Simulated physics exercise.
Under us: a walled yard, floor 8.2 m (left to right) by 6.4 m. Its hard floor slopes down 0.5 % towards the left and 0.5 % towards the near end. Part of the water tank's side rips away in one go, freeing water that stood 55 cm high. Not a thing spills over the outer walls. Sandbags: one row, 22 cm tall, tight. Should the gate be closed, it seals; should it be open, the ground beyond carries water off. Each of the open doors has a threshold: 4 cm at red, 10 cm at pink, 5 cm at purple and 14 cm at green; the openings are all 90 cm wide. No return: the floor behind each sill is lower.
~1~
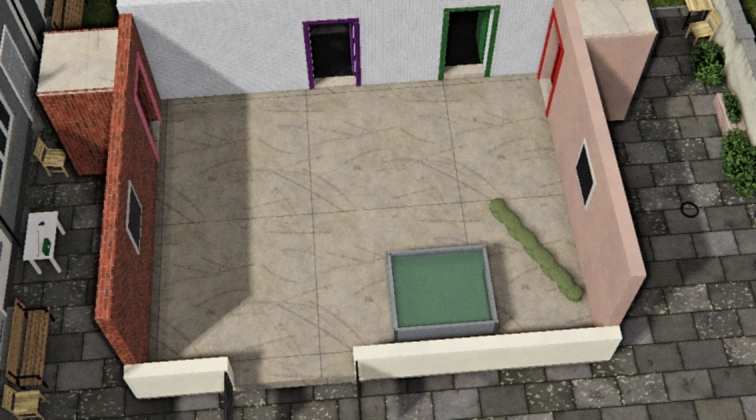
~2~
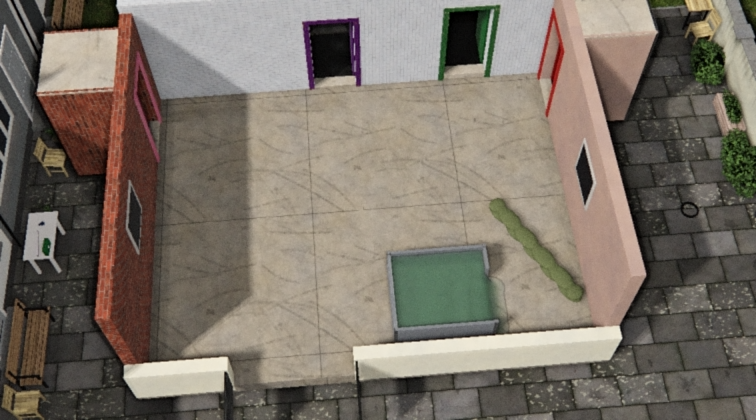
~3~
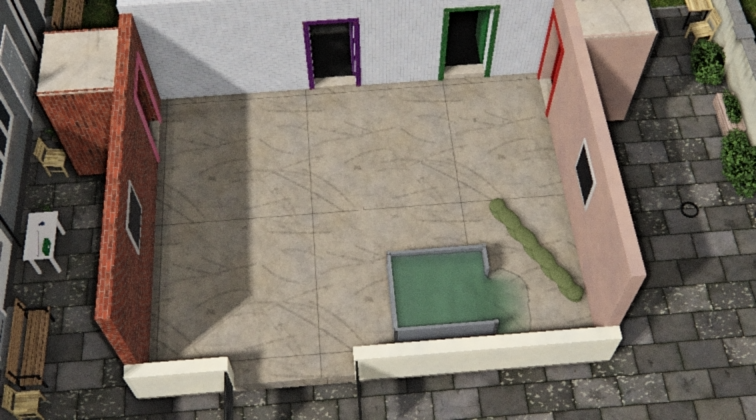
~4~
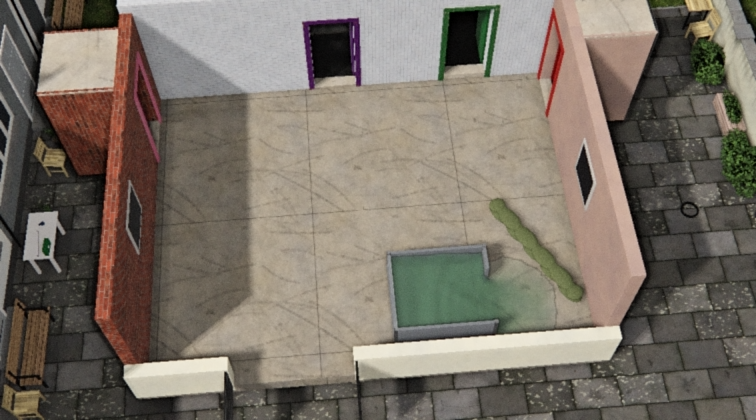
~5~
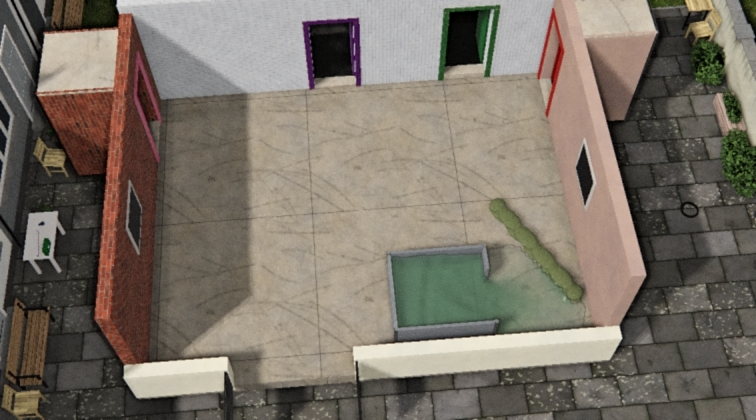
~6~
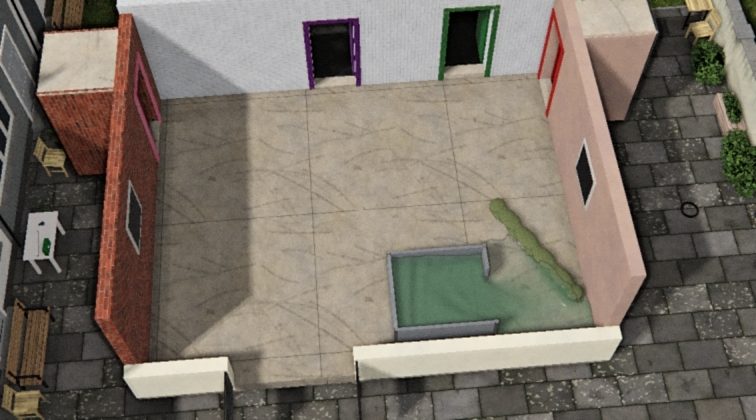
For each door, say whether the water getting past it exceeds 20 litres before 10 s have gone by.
By that time: The red door stays at or below 20 litres; the pink door stays at or below 20 litres; the purple door stays at or below 20 litres; the green door stays at or below 20 litres.
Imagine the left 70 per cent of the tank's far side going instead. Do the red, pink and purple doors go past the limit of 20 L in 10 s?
Then red exceeds it, pink does not exceed it, purple exceeds it.
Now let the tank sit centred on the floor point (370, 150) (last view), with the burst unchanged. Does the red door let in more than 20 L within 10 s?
After that, the red door ends up outside the limit.
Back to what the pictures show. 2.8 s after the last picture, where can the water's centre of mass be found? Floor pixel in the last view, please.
The water is centred near (487, 287).
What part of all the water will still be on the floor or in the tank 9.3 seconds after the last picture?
Some 98 in a hundred.
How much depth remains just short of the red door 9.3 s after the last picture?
It's about 1.5 cm.
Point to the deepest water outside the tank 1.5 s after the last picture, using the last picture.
Roughly (578, 335).
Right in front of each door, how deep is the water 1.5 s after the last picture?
Red 0 cm, pink 0 cm, purple 0 cm, green 0 cm.
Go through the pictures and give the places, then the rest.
The first frame shows the water tank at (441, 288) is whole and still, 55 cm deep.
In the second frame, the front is at (492, 280), 0.6 m from the gap at (488, 304); 0.2 m2 of floor is under water; 55 cm left at the back of the water tank.
In the third frame, water pours out at (488, 305) and has run 0.8 m, to (520, 283); typically 9 cm deep outside, 55 cm at the water tank's back.
In the fourth frame, the front is at (551, 293), 1.3 m from the gap at (488, 305); 1.8 m2 of floor is under water; 55 cm left at the back of the water tank.
In the fifth frame, the front is at (580, 314), 1.8 m from the gap at (488, 305); 2.5 m2 of floor is under water; 52 cm left at the back of the water tank.
In the sixth frame, water pours out at (488, 305) and has run 2.1 m, to a hidden place; typically 8 cm deep outside, 46 cm at the water tank's back.
Then, 0.7 s after the last picture water covers 5 % of the floor and is deepest (48 cm) near (590, 343); red door not reached, pink door not reached, purple door not reached, green door not reached.
Then, 1.5 s after the last picture water covers 10 % of the floor and is deepest (38 cm) near (578, 335); red door not reached, pink door not reached, purple door not reached, green door not reached.
Then, 2.8 s after the last picture water covers 25 % of the floor and is deepest (23 cm) near (513, 349); red door 2 cm at the sill, 0 L in, pink door not reached, purple door not reached, green door not reached.
Then, 5.3 s after the last picture water covers 60 % of the floor and is deepest (13 cm) near (513, 349); red door 2 cm at the sill, 0 L in, pink door not reached, purple door 5 cm at the sill, 0 L in, green door 4 cm at the sill, 0 L in.
Then, 9.3 s after the last picture water covers 75 % of the floor and is deepest (11 cm) near (510, 331); red door 1 cm at the sill, 0 L in, pink door 6 cm at the sill, 0 L in, purple door 2 cm at the sill, 0 L in, green door 2 cm at the sill, 0 L in.
